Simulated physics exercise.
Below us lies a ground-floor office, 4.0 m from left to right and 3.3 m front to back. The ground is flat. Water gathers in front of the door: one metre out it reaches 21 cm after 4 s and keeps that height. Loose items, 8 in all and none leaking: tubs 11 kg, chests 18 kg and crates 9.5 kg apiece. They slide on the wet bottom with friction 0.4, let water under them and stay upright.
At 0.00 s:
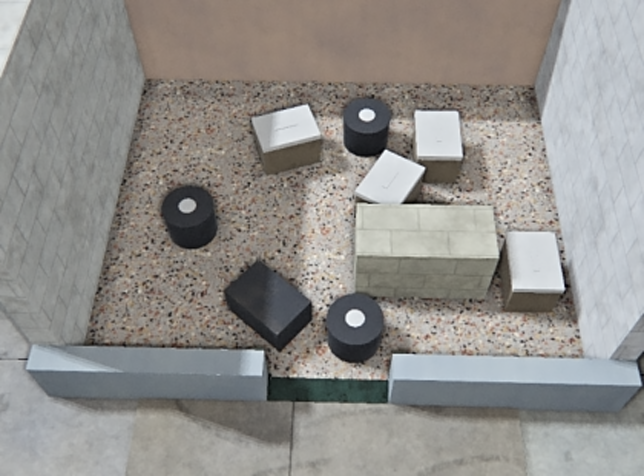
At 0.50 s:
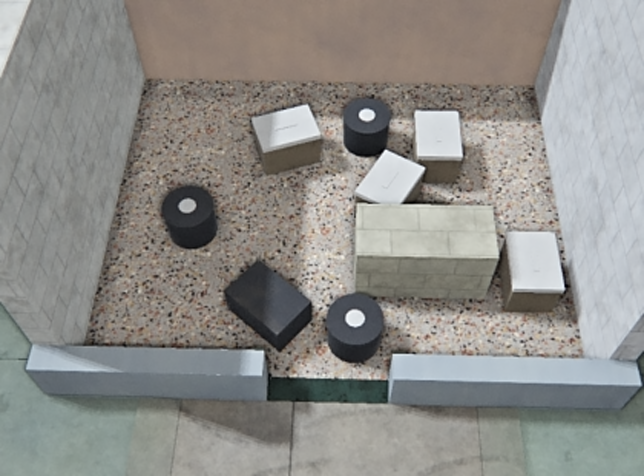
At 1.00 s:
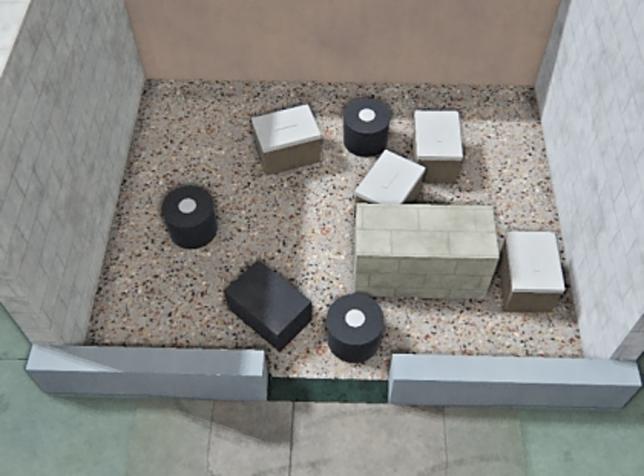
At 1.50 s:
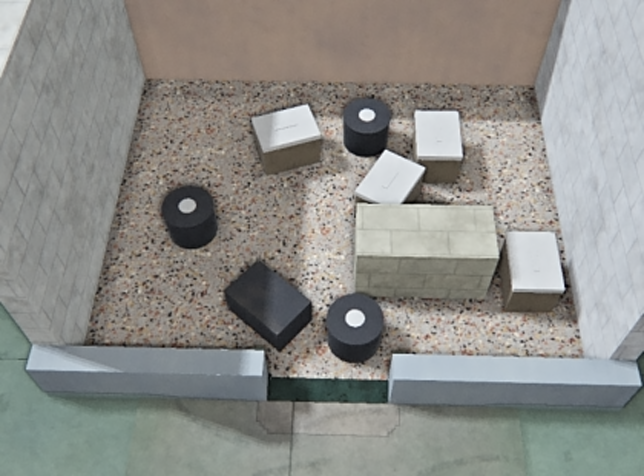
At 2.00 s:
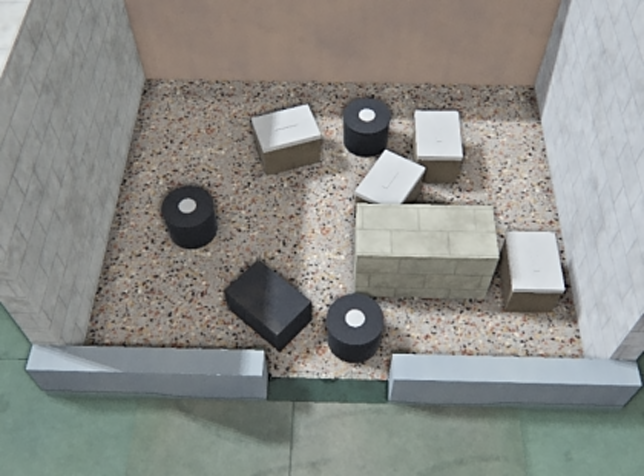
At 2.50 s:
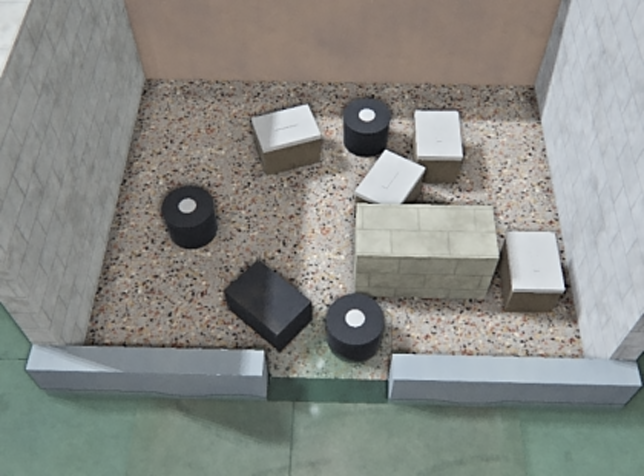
Greenish water spreads across the grey paving outside a room where boxes and tubs stay still.
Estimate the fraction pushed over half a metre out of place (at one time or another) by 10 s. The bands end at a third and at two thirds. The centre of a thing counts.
Share: Between one and two thirds.
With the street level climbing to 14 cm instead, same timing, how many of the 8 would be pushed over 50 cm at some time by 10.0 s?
In that case 1 of them.
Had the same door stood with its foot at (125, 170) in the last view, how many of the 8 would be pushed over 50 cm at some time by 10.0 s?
In that case 4 of them.
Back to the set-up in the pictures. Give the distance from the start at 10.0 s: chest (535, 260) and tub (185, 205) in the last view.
In that order: 60 cm, 20 cm.
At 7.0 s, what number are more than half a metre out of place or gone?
I count 3.
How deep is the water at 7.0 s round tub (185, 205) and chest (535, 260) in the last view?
Roughly 4 and 6 cm.
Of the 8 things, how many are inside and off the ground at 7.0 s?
1 of them.
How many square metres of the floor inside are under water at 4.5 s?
Roughly 5.0 m2.
After 3.5 s 0 of 8 are over 50 cm from their spots; 0 afloat.
After 4.5 s 1 of 8 are over 50 cm from their spots; 0 afloat.
After 7.0 s 3 of 8 are over 50 cm from their spots; 1 afloat.
After 10.0 s 4 of 8 are over 50 cm from their spots, and 4 have been at some point; 4 afloat.
